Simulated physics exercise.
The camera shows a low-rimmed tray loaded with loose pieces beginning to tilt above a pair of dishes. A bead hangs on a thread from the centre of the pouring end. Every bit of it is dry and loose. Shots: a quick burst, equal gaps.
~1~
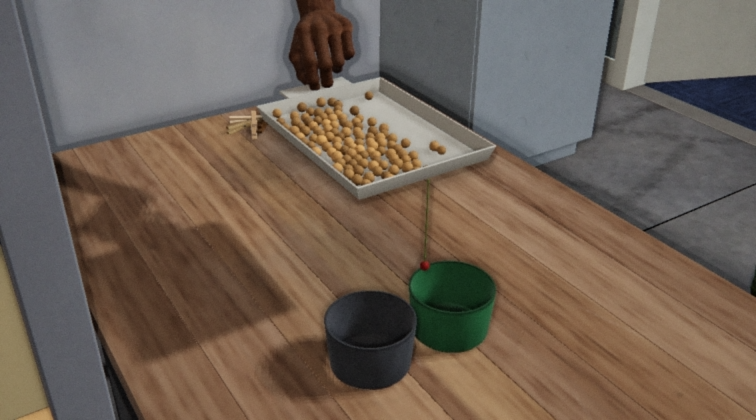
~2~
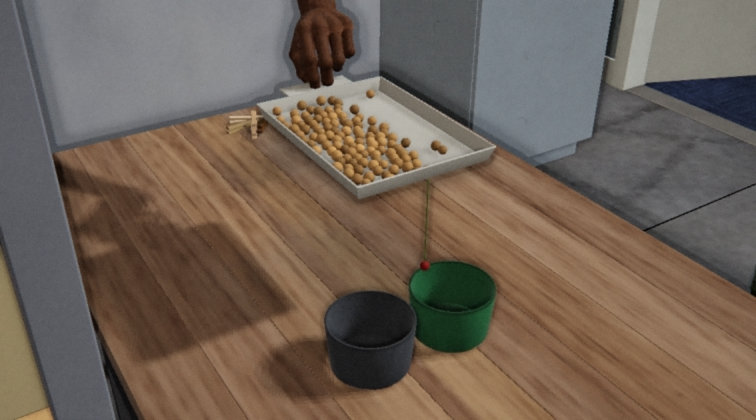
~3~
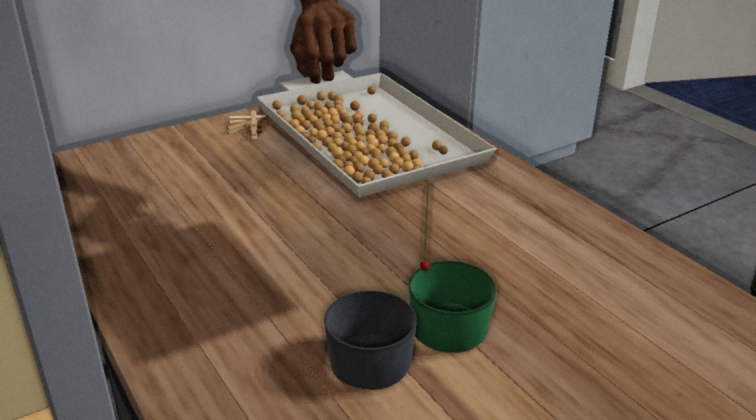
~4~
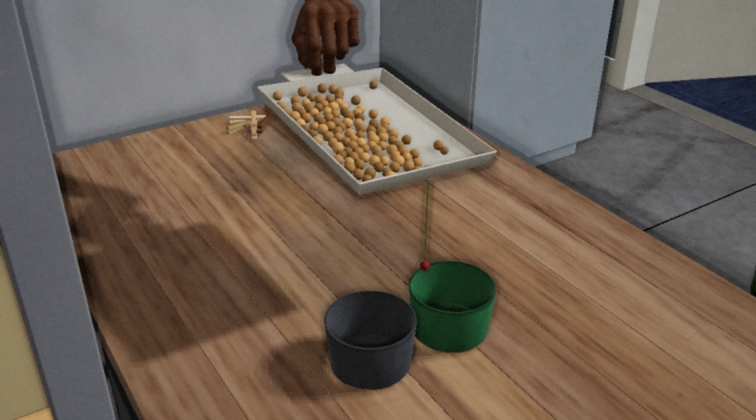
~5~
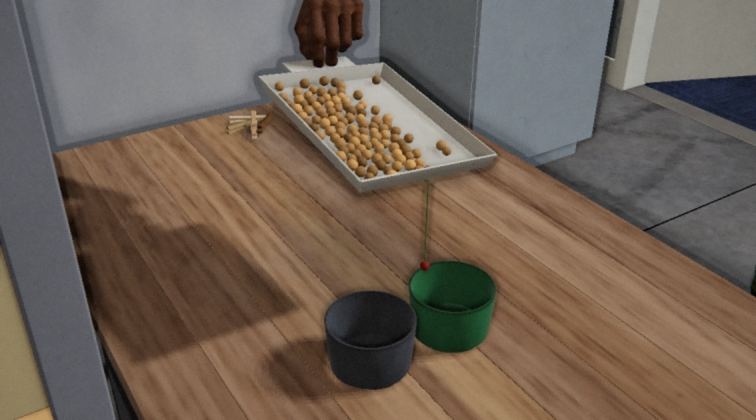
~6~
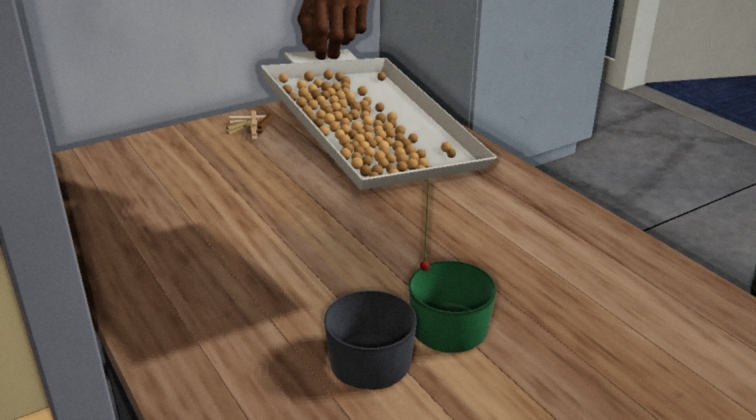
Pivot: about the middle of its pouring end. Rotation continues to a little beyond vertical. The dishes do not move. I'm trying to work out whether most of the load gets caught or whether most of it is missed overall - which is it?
Most of it gets missed.
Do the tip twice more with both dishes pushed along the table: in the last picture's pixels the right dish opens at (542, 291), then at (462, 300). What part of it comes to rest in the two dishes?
Close to 0 in a hundred, then close to 0 in a hundred.
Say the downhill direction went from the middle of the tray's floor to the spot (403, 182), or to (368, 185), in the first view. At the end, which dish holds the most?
One gives the leftmost dish and two gives the leftmost dish.
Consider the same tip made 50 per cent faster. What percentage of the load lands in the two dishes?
Result: About 10 per cent.
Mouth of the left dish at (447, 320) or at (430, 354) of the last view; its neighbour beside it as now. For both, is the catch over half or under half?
For the two tries in order: Not as much as half, not as much as half.
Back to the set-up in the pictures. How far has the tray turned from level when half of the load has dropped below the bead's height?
Roughly 80 degrees of turn.
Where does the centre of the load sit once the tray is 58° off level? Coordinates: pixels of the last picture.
Somewhere about pixel (456, 152).
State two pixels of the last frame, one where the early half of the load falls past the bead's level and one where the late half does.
It passes near (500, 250) first and then near (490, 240).
Soon after the last picture, tray tipped steeply; most on the tray; a small part outside both; a stray few in the air.
A little later, tray tipped right over; a stray few on the tray; a small part in the right dish; most outside both; a stray few in the air.
Later still, tray tipped past a quarter turn; a small part in the right dish; nearly all outside both.
By the end, tray tipped past a quarter turn; none in the left dish; a small part in the right dish; nearly all outside both.
